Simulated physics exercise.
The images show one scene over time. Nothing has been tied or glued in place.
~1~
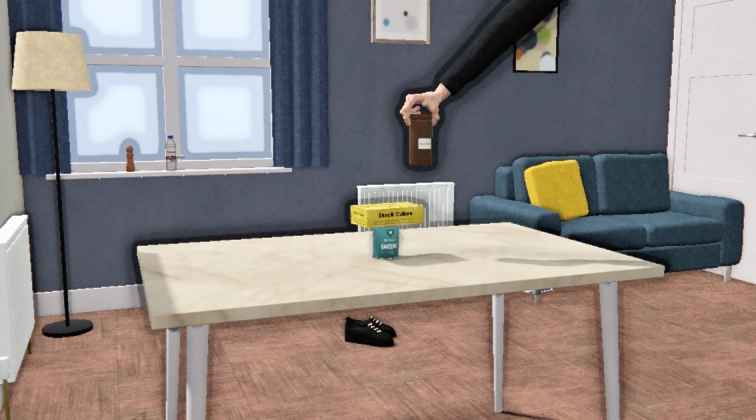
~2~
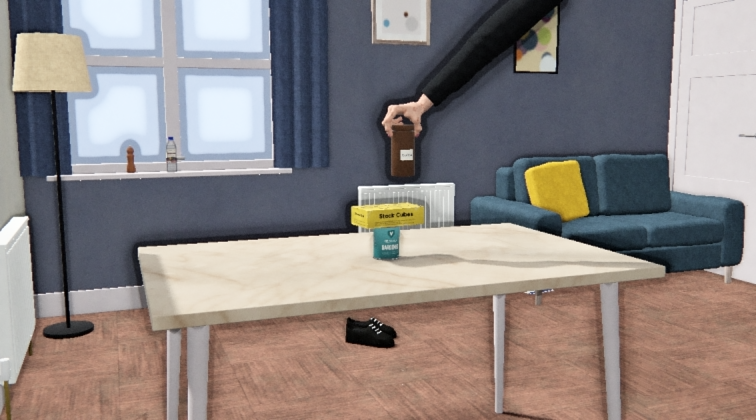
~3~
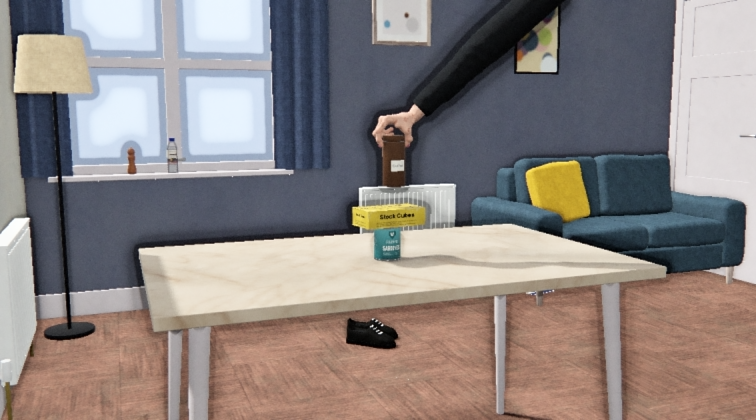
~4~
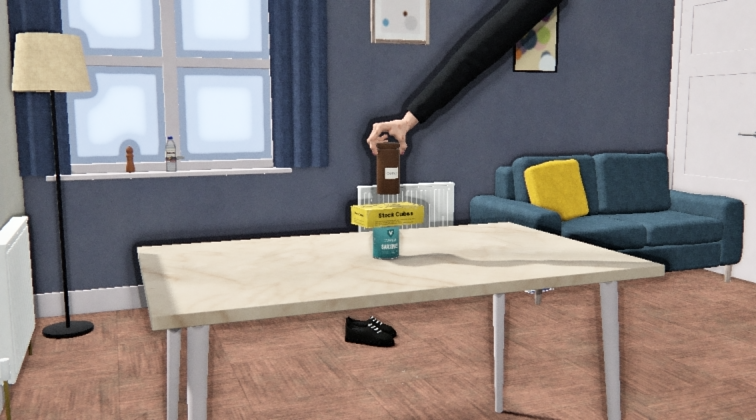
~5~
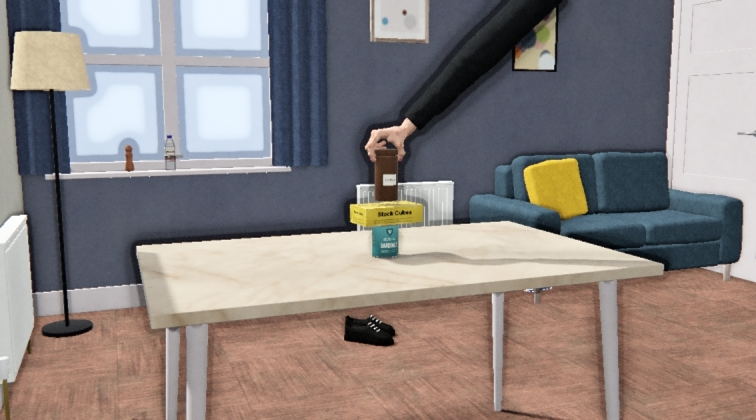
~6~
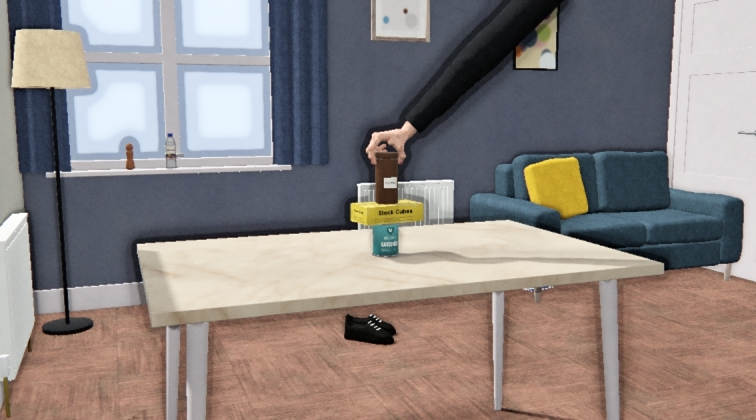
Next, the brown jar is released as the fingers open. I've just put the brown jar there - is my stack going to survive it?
Not one thing drops.
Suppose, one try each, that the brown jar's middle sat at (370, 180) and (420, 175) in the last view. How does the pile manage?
Result 1: Pile stable; result 2: Pile falls.
Then, 0.30 s later than the last frame, all is still.
Then, 0.70 s later than the last frame, brown jar resting near (387, 178).
When it is over, all 3 as before. End places, in pixels of the last picture, brown jar near (387, 178). The pile holds.
